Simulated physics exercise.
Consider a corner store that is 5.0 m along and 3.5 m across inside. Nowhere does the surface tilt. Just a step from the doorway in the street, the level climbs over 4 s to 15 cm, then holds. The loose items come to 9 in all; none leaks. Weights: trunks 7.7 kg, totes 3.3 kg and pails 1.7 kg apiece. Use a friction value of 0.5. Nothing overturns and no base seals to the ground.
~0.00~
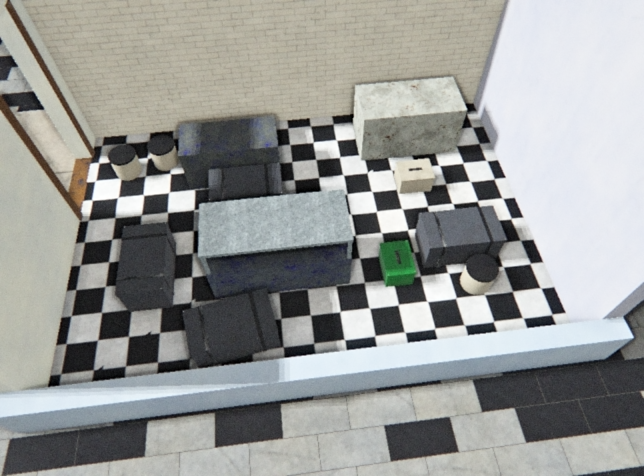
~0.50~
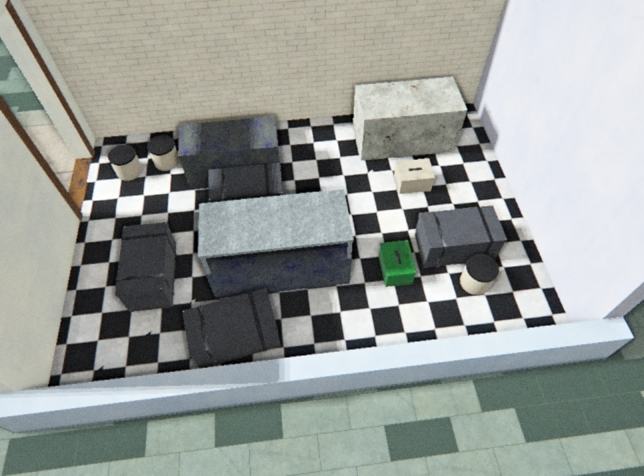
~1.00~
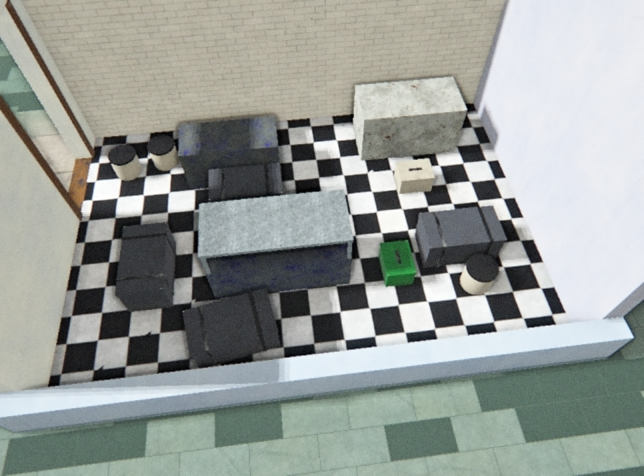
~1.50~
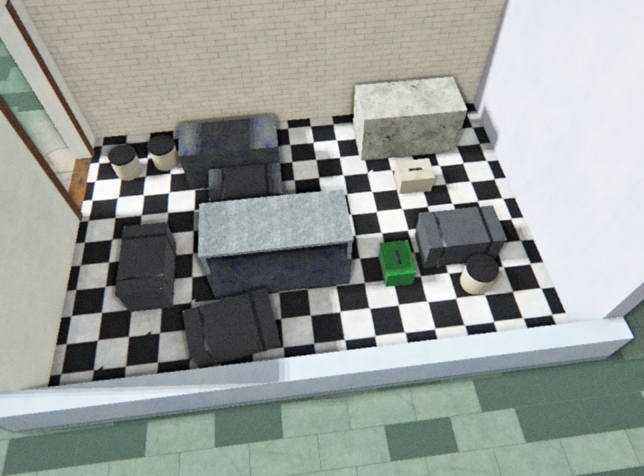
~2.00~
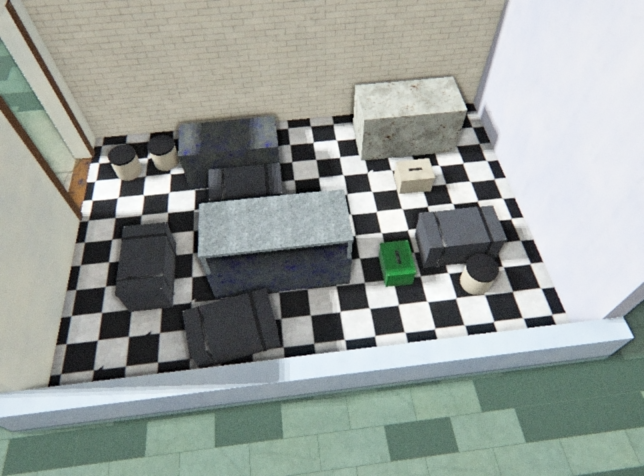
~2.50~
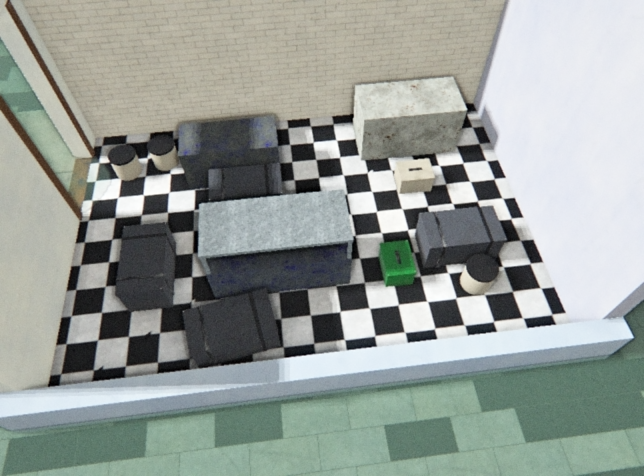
In a tiled corner store, nothing indoors shifts as the pavement outside turns green.
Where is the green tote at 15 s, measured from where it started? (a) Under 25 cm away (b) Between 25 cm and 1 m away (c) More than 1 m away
The answer is b.
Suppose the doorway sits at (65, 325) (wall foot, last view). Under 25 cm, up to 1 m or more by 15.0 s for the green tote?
I'd expect the green tote to shift slightly.
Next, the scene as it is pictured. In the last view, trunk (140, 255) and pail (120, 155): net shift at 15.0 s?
30 cm and 350 cm respectively.
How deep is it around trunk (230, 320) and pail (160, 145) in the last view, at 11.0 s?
Depth approx. 3 cm / 4 cm.
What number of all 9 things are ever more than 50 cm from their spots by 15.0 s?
By my count, 8.
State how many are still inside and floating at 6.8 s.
It comes to 2 of them.
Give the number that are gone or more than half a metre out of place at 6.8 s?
Count: 2.
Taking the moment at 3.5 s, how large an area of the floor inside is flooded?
My estimate is roughly 1.5 m2.
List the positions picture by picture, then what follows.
The green tote at (398, 258) rests on the ground; 0.0 m2 under water; 0 of 9 have shifted, in the first frame.
The green tote at (398, 258) rests on the ground; water covers 0.0 m2; 0 of 9 have shifted, in the second frame.
The green tote at (398, 258) rests on the ground; water covers 0.0 m2; 0 of 9 have shifted, in the third frame.
The green tote at (398, 258) rests on the ground; water covers 0.0 m2; 0 of 9 have shifted, in the fourth frame.
The green tote at (398, 258) rests on the ground; 0.0 m2 under water; 0 of 9 have shifted, in the fifth frame.
The green tote at (398, 258), on the bottom; 0.1 m2 under water; 0 of 9 have shifted, in the sixth frame.
After 3.5 s the green tote is near (398, 258), 0.0 m from its start, aground; 0 afloat.
After 6.8 s the green tote is near (398, 258), 0.0 m from its start, aground; 2 afloat.
After 11.0 s the green tote is near (398, 266), 0.1 m from its start, aground; 6 afloat.
After 15.0 s the green tote is near (383, 314), 0.7 m from its start, afloat; 9 afloat.
